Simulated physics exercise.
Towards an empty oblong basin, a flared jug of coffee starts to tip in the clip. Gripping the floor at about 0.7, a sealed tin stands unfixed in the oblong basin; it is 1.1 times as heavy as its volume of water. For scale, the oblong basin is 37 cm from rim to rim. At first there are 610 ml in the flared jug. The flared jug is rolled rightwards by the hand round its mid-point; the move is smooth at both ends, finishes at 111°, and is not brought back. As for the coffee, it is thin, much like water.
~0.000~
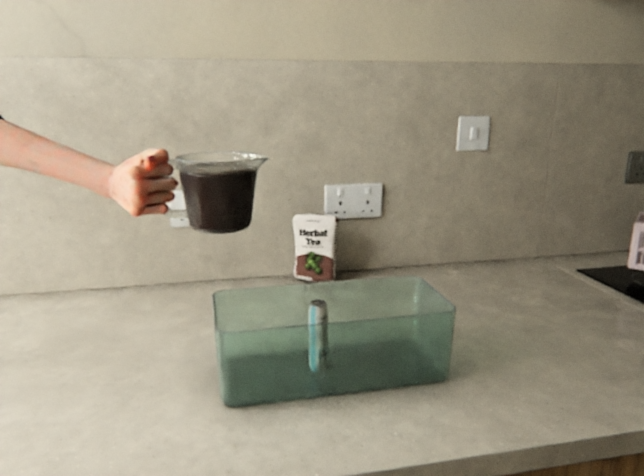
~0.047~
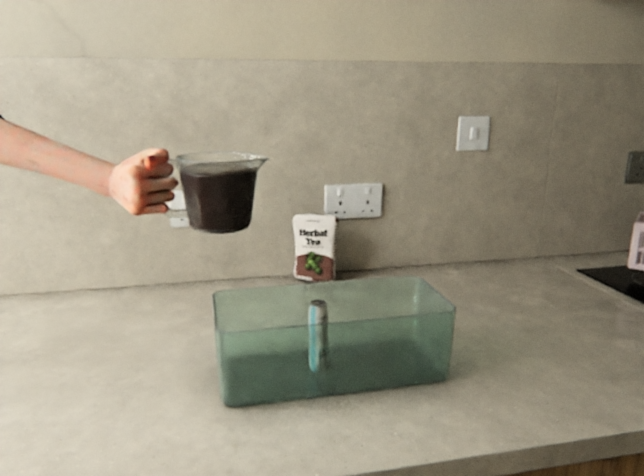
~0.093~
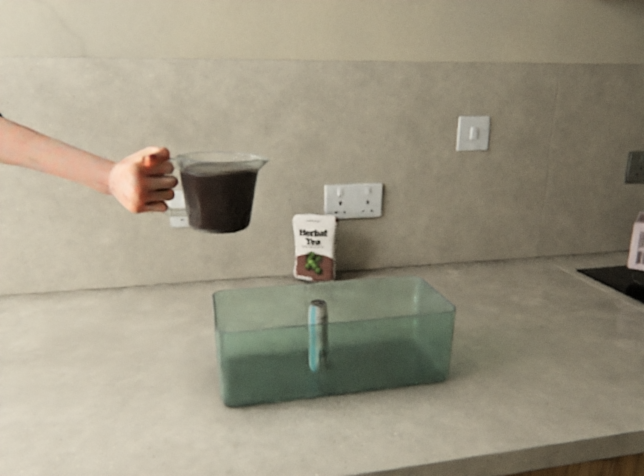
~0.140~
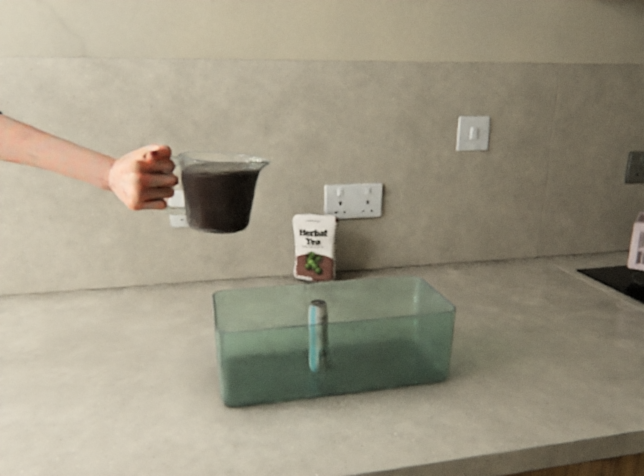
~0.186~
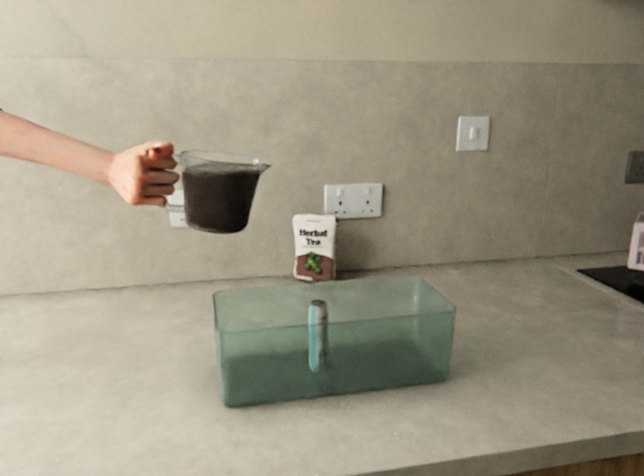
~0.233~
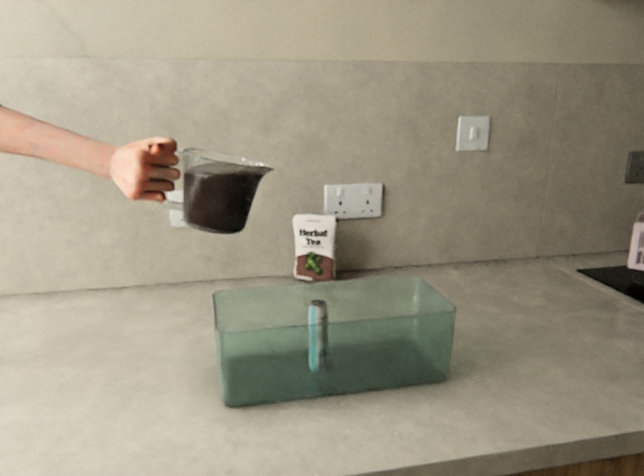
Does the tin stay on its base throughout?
No, it goes down.
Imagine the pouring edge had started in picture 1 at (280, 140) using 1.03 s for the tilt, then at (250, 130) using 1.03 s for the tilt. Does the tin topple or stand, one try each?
First it remains upright; then it goes over.
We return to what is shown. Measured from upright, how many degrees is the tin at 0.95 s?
The lean is some 0° away from upright.
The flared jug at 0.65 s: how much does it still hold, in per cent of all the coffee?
About 66 per cent.
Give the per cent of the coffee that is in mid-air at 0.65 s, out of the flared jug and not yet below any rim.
Some 26 % is the figure.
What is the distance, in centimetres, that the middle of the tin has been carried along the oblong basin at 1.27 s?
Near 10 cm.
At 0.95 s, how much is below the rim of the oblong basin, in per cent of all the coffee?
I reckon close to 70 per cent.
By 0.65 s the tilt is 70° and 66 per cent is still to pour; the tin stands where it began.
By 0.95 s the tilt is 105° and 10 per cent is still to pour; the tin stands where it began.
By 1.27 s the tilt is 111° and 0 per cent is still to pour; the tin lies on its side.
By 1.61 s the tilt is 111° and 0 per cent is still to pour; the tin lies on its side.
At rest the tin lies on its side.
